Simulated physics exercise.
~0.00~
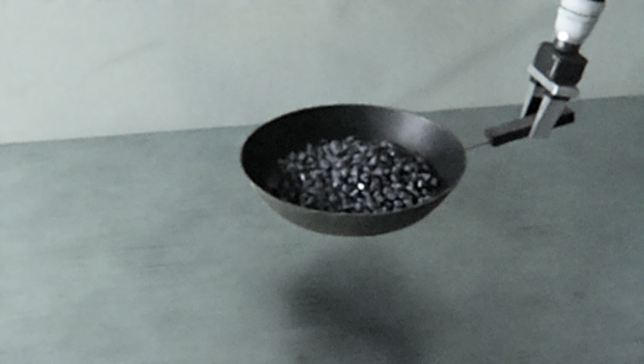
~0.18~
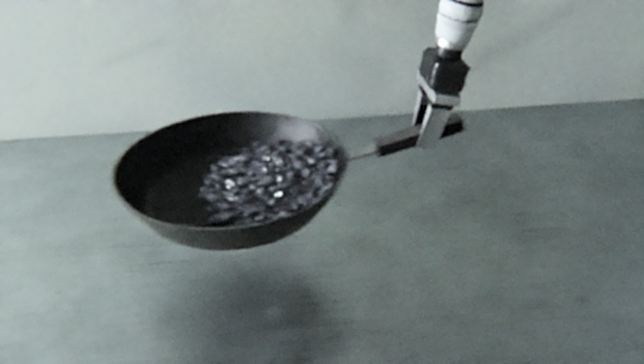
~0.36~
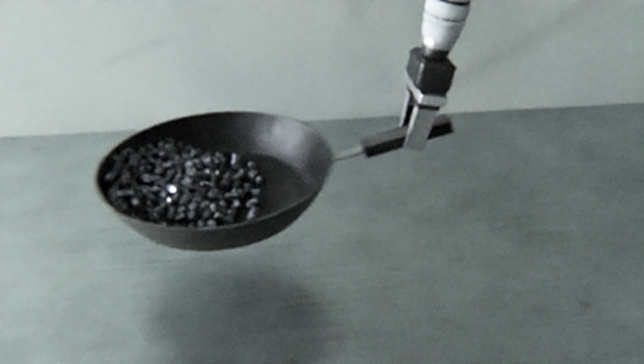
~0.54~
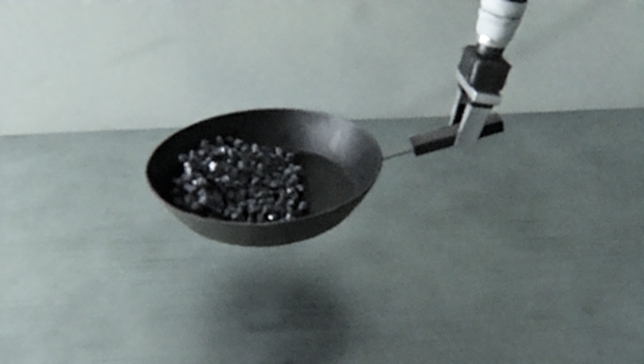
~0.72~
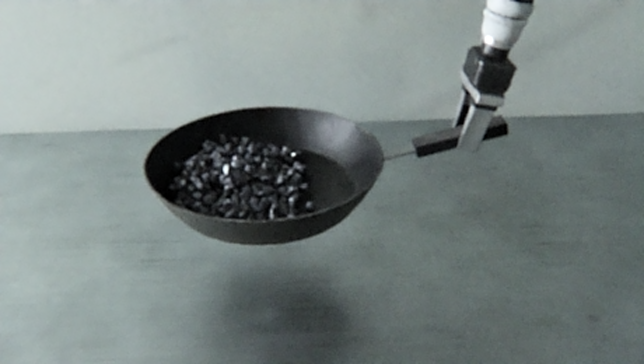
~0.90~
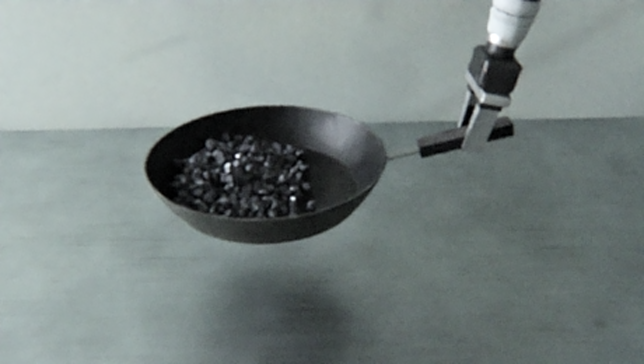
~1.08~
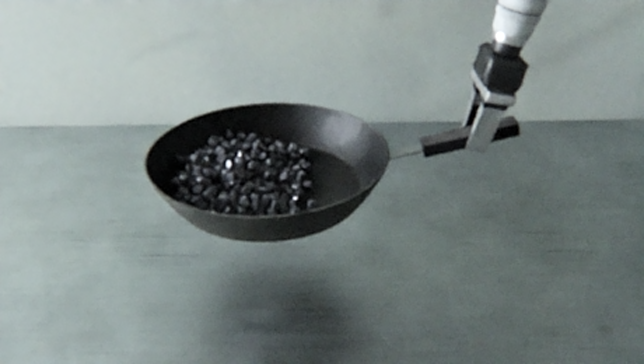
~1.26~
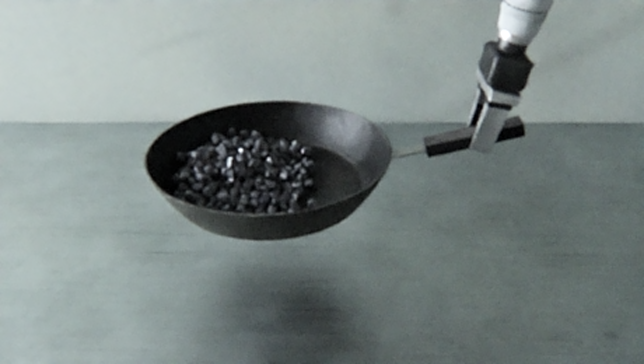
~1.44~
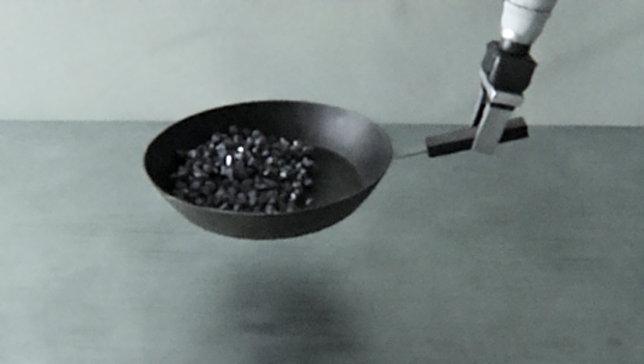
A robotic gripper with a white and black arm holds a dark frying pan by its handle above a plain grey-green surface, seen from slightly above against a pale wall. The pan carries a heap of small, shiny black pebbles. The gripper swings the pan to the left, and the pebbles first bunch toward the handle side. They then slide across to the far left side as the pan slows. The pan moves back a little to the right and stops, staying level, with the pebbles piled left of centre and none spilled.
